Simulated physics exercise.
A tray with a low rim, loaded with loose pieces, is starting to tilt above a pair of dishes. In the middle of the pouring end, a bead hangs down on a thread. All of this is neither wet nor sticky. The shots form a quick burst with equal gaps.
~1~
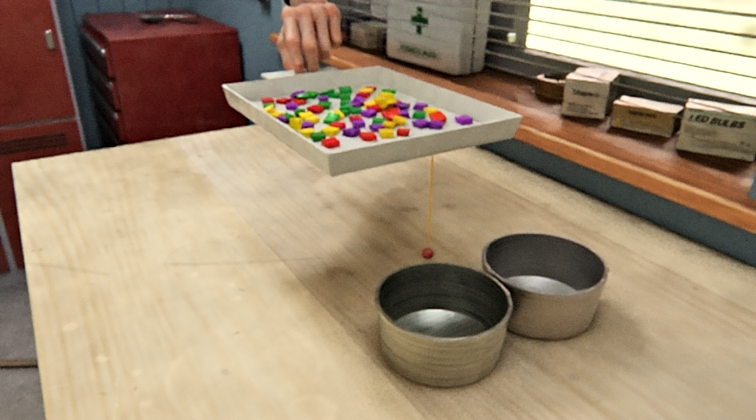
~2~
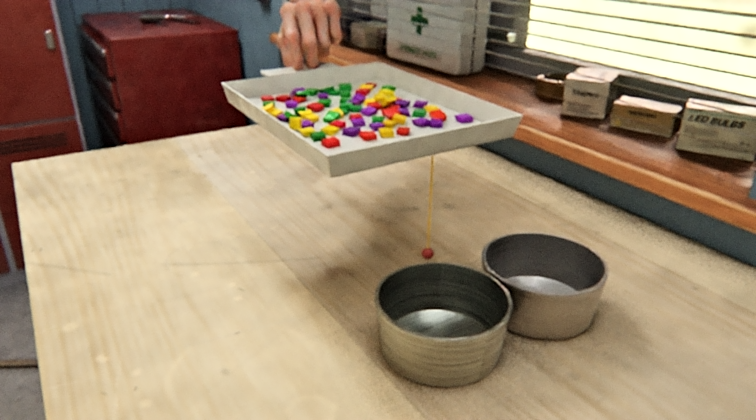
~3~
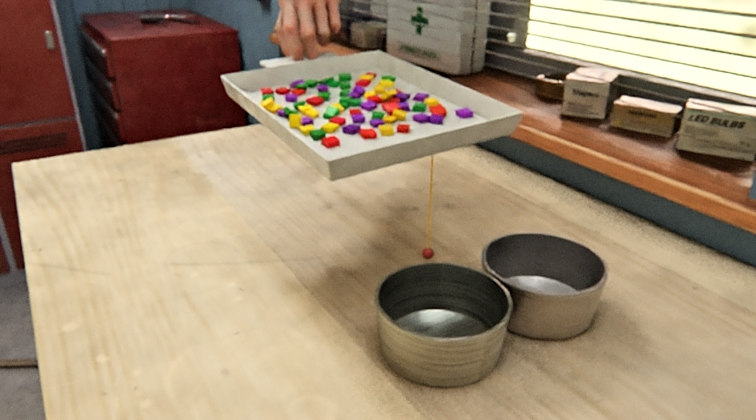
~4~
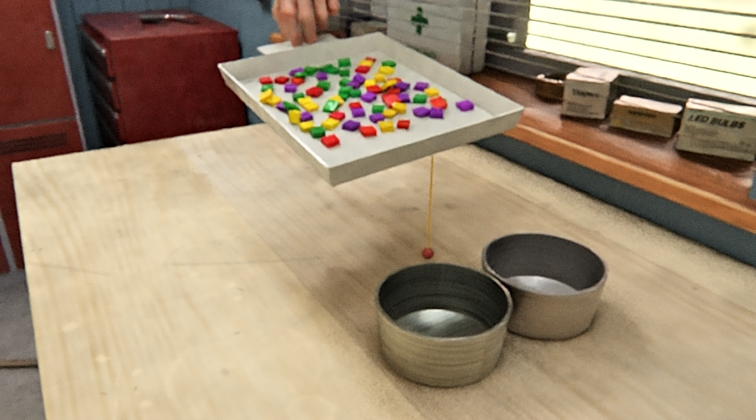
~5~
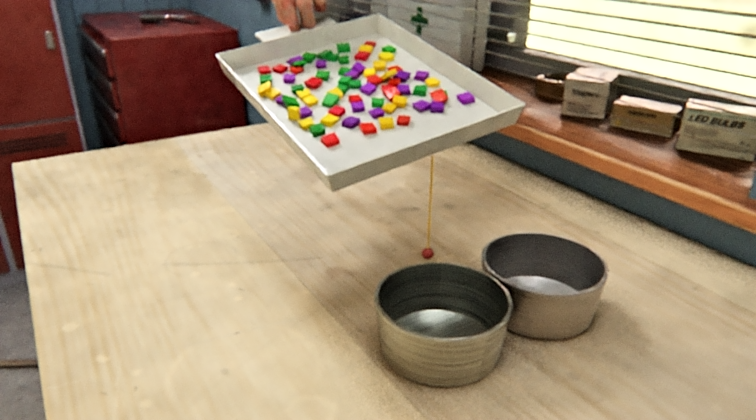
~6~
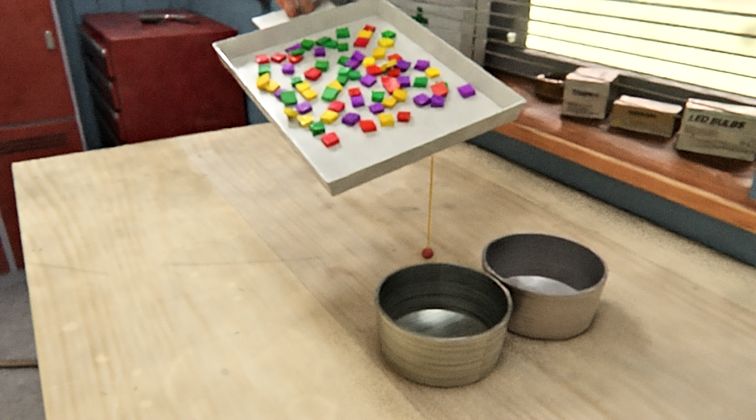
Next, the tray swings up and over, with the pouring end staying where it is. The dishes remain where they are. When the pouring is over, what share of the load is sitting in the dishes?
The dishes hold less than half of it.
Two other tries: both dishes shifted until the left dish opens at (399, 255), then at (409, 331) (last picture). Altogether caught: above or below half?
Short of half, then Short of half.
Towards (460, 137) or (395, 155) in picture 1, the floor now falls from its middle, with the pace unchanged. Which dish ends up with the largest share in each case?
Result, try one: Dish at right; try two: Dish at left.
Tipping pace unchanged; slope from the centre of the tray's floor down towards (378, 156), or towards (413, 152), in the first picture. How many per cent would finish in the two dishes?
You'd get 30 per cent the first time and 70 per cent the second time.
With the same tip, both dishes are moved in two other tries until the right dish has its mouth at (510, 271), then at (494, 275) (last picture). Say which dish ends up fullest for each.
For the two places in order: The leftward one, the leftward one.
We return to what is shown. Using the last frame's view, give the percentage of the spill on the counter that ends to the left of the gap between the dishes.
Roughly 100 in a hundred.
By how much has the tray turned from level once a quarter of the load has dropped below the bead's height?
I'd put it at about 100 degrees.
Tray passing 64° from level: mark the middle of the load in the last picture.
Near the pixel (340, 142).
Soon, tray tipped steeply; nearly all on the tray; a stray few in the air.
A while on, tray tipped past a quarter turn; about a third on the tray; a stray few in the left dish; about a quarter outside both; about a third in the air.
Towards the end, tray tipped past a quarter turn; a stray few in the left dish; nearly all outside both.
Finally, tray tipped past a quarter turn; a stray few in the left dish; none in the right dish; nearly all outside both.
